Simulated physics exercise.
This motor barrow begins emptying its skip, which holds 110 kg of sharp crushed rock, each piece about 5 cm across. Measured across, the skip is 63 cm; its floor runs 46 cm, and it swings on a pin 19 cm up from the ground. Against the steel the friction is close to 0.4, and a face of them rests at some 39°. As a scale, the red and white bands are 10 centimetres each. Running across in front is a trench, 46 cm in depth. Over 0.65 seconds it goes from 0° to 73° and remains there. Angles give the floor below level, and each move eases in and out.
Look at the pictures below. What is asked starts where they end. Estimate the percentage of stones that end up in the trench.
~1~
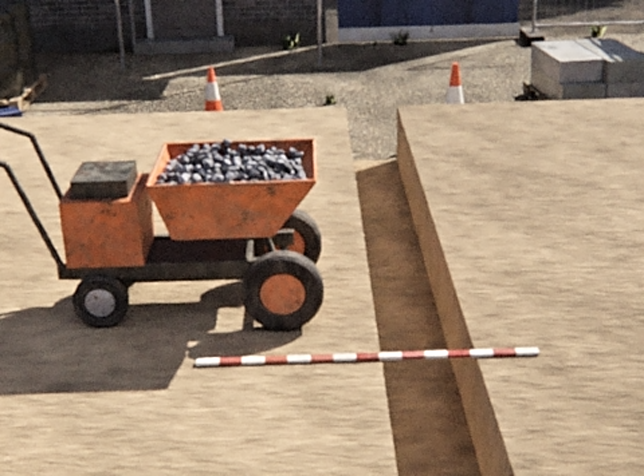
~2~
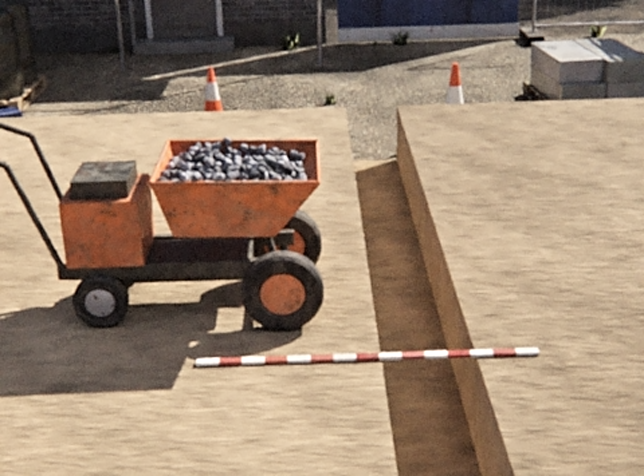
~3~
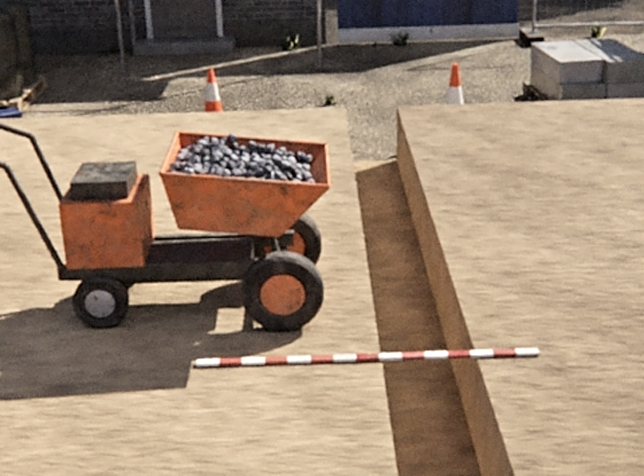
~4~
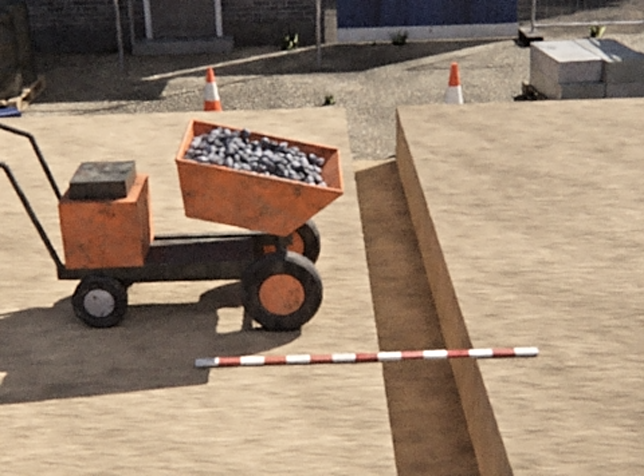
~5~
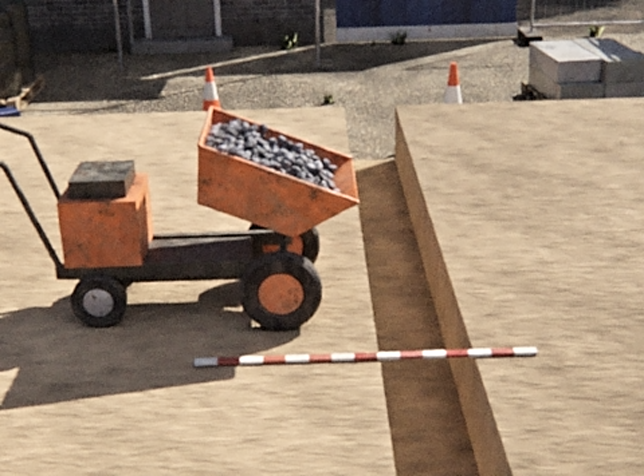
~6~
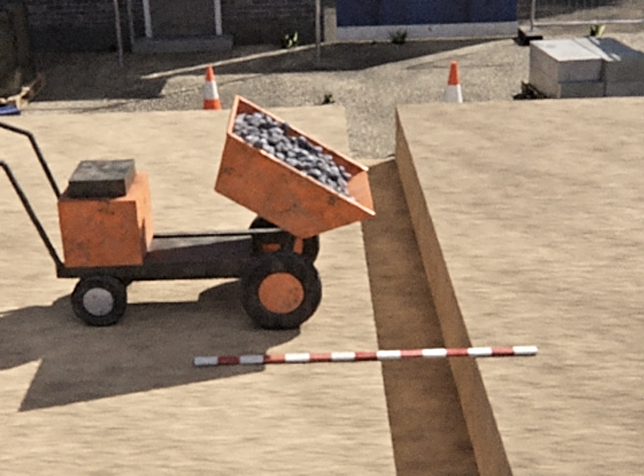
Roughly 75 per cent.
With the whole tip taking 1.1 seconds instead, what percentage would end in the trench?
It would be near 90 percent.
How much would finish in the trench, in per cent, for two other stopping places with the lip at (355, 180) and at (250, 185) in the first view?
About 40 per cent first, then about 80 per cent.
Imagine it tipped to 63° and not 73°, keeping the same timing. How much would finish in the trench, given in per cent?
Roughly 40 per cent would end in the trench.
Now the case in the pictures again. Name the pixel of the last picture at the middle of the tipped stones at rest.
(434, 360).
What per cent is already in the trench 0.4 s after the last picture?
Roughly 30% by that time.
Then, 0.2 s after the last picture the floor is at 62°, 100 % in the skip; the foremost stones are at (395, 240).
Then, 0.4 s after the last picture the floor is at 73°, 64 % in the skip, 30 % in the trench, 6 % past the trench; the foremost stones are at (478, 295).
Then, 0.8 s after the last picture the floor is at 73°, 22 % in the skip, 53 % in the trench, 24 % past the trench; the foremost stones are at (608, 287).
Then, 2.8 s after the last picture the floor is at 73°, 0 % in the skip, 75 % in the trench, 24 % past the trench; the foremost stones are past the picture's edge.
